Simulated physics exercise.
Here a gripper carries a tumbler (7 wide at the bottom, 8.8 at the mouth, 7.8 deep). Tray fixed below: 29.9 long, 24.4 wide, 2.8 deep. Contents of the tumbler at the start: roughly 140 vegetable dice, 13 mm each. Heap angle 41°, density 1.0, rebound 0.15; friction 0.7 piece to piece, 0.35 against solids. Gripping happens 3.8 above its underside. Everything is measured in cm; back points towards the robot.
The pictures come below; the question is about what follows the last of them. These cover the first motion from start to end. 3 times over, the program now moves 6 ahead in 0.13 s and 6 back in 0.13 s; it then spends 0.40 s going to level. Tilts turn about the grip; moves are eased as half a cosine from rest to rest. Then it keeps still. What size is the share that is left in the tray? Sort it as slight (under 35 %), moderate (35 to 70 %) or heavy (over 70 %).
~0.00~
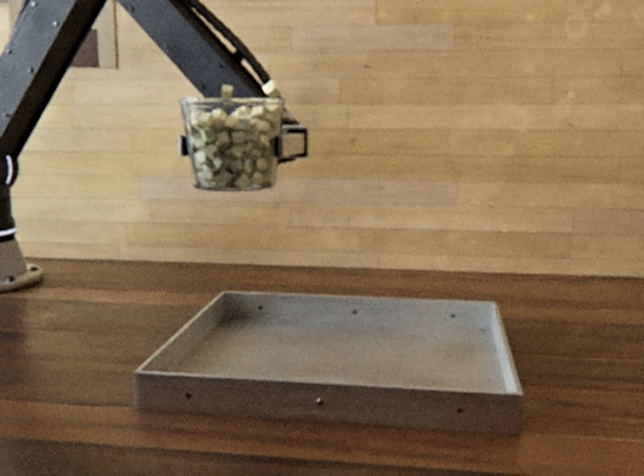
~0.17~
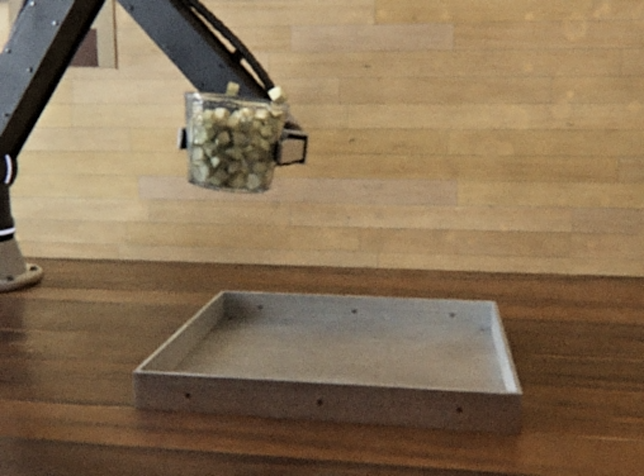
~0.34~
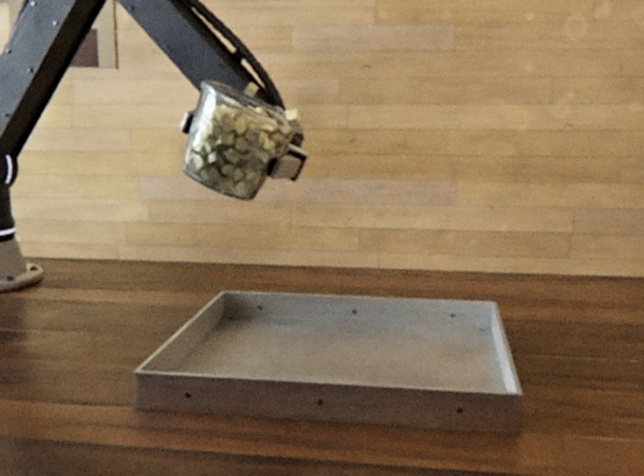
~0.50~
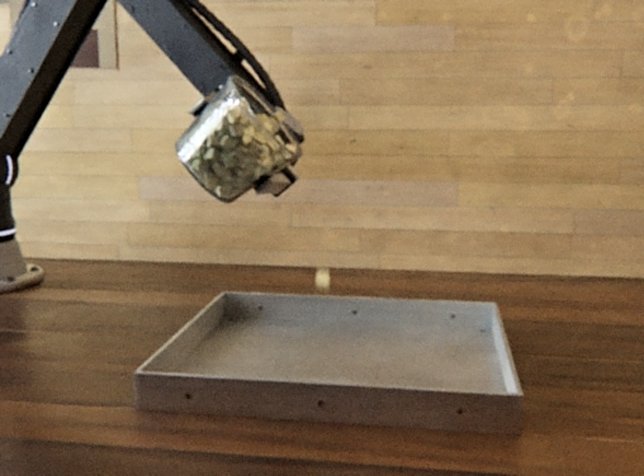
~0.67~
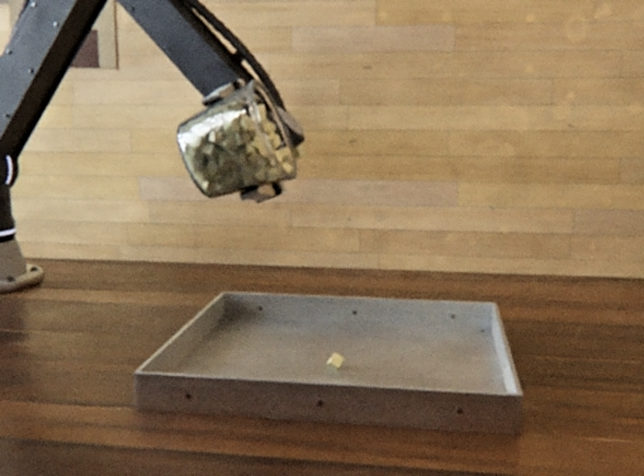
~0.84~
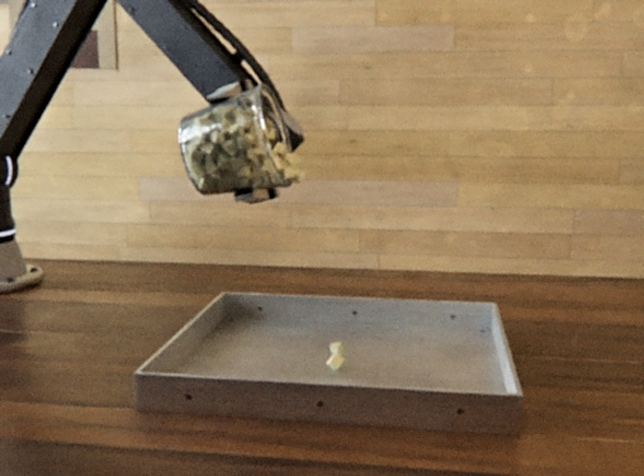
It counts as heavy.
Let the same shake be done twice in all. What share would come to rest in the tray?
That would give close to 95 percent.
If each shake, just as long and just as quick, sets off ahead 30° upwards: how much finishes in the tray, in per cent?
Some 100 in a hundred.
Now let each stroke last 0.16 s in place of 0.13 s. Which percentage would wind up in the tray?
90 %.
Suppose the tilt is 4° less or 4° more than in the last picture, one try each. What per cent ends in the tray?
First try around 95 %, second around 100 %.
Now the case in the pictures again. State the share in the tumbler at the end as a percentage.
Roughly 5 percent.
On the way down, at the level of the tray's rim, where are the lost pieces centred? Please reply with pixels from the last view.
(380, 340).
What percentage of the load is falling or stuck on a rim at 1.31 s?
About 4 per cent.
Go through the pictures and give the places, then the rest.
Tumbler middle at (234, 144), level; upper third of the load around (238, 123), from x 195 to 270, top at y 90; 138 in the tumbler, in the first frame.
Tumbler middle at (233, 144), tilted 7° forward; upper third of the load around (239, 123), from x 195 to 280, top at y 90, in the second frame.
Tumbler middle at (234, 144), tilted 26° forward; upper third of the load around (230, 125), from x 195 to 295, top at y 90, in the third frame.
Tumbler middle at (235, 145), tilted 50° forward; upper third of the load around (232, 126), from x 190 to 325, top at y 105; 137 in the tumbler, 1 in flight or on a rim, in the fourth frame.
Tumbler middle at (235, 146), tilted 69° forward; upper third of the load around (232, 126), from x 195 to 335, top at y 110; 137 in the tumbler, 1 in the tray, in the fifth frame.
Tumbler middle at (235, 146), tilted 76° forward; upper third of the load around (231, 129), from x 195 to 335, top at y 110; 136 in the tumbler, 2 in the tray, in the sixth frame.
By 1.31 s, tilted 76° forward, highest piece 20 above the table; 109 in the tray, 24 in the tumbler, 5 in flight or on a rim.
By 1.78 s, tilted 49° forward, highest piece 19 above the table; 134 in the tray, 4 in the tumbler.
By 2.22 s, level, highest piece 19 above the table; 134 in the tray, 4 in the tumbler.
By 3.27 s, level, highest piece 19 above the table; 134 in the tray, 4 in the tumbler.
Final count, 134 in the tray, 4 in the tumbler. That is 97 % in the tray.
